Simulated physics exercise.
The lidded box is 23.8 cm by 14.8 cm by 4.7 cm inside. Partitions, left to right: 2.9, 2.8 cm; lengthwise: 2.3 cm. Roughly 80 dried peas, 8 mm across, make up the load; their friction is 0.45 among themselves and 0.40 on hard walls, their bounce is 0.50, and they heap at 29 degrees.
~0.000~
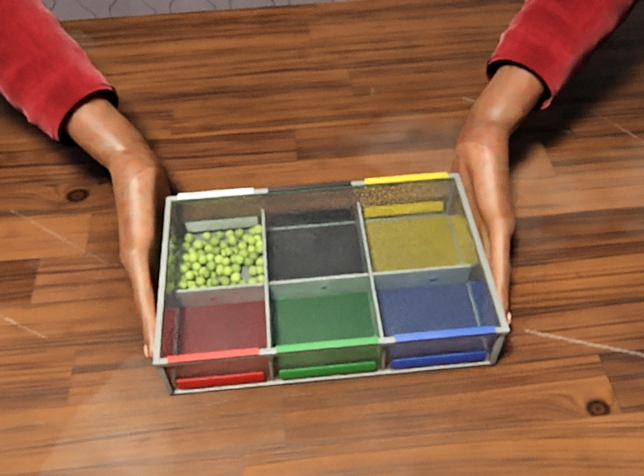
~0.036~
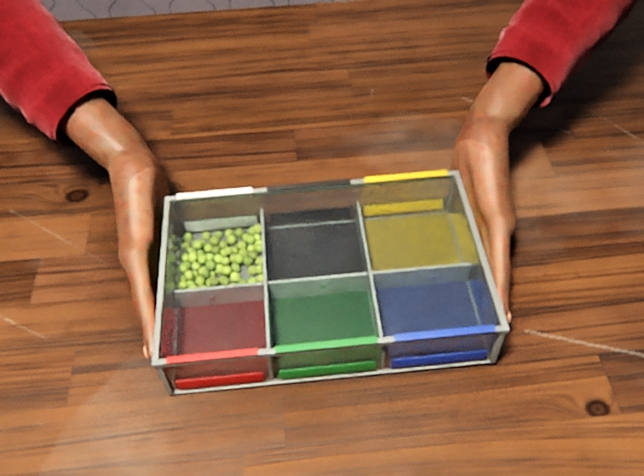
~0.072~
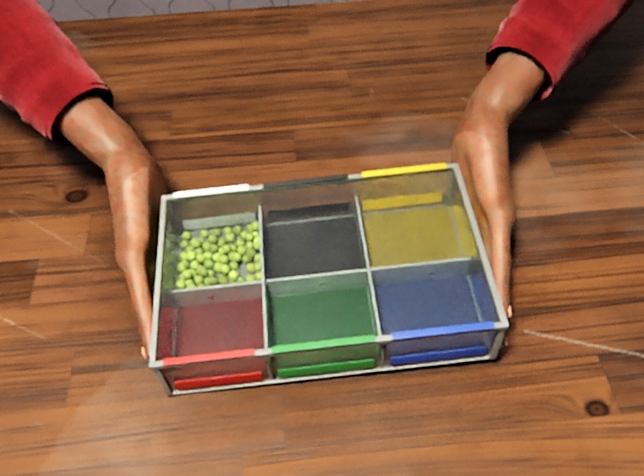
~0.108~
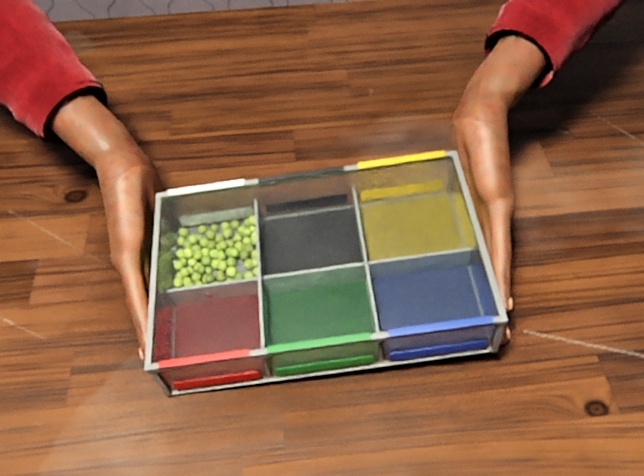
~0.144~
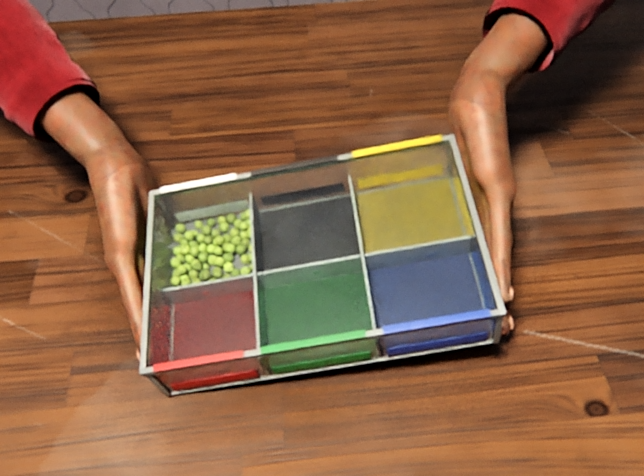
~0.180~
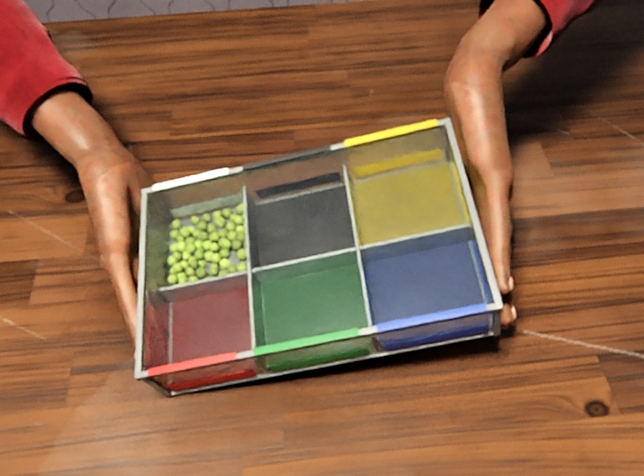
To begin with, two hands in red sleeves hold a clear divided box level on a wooden table, with small green peas heaped in the white-marked back left compartment. The hands then gradually tilt it, raising the right side while the left front corner stays lowest, and the peas remain in their compartment.
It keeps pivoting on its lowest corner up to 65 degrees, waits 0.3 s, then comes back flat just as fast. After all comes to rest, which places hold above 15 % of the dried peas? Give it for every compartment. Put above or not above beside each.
Red compartment: Not above; blue compartment: Not above; green compartment: Not above; yellow compartment: Not above; white compartment: Above; black compartment: Not above.
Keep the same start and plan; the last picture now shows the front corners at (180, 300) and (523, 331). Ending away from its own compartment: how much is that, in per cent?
Then about 15 per cent.
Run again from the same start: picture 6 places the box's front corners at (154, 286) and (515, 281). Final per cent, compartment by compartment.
Each compartment ends with, in per cent, red 0, blue 0, green 0, yellow 0, white 100 and black 0.
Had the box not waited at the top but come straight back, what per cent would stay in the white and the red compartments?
Final amounts, white 100% and red 0%.
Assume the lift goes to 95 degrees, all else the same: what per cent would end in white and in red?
You'd see white with 30 % and red with 70 %.
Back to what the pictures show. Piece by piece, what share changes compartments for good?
The answer is close to 5 percent.
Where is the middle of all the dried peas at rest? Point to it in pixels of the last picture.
(203, 277).
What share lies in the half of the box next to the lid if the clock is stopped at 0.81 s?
Close to 0 in a hundred.
Then, at 0.81 s, tilt 65 degrees; white 100 %.
Then, at 1.23 s, tilt 36 degrees; red 5 %, white 95 %.
After 1.72 s, tilt 0 degrees; red 5 %, white 95 %.
By 2.0 s all is still; red 5 %, blue 0 %, green 0 %, yellow 0 %, white 95 %, black 0 %.
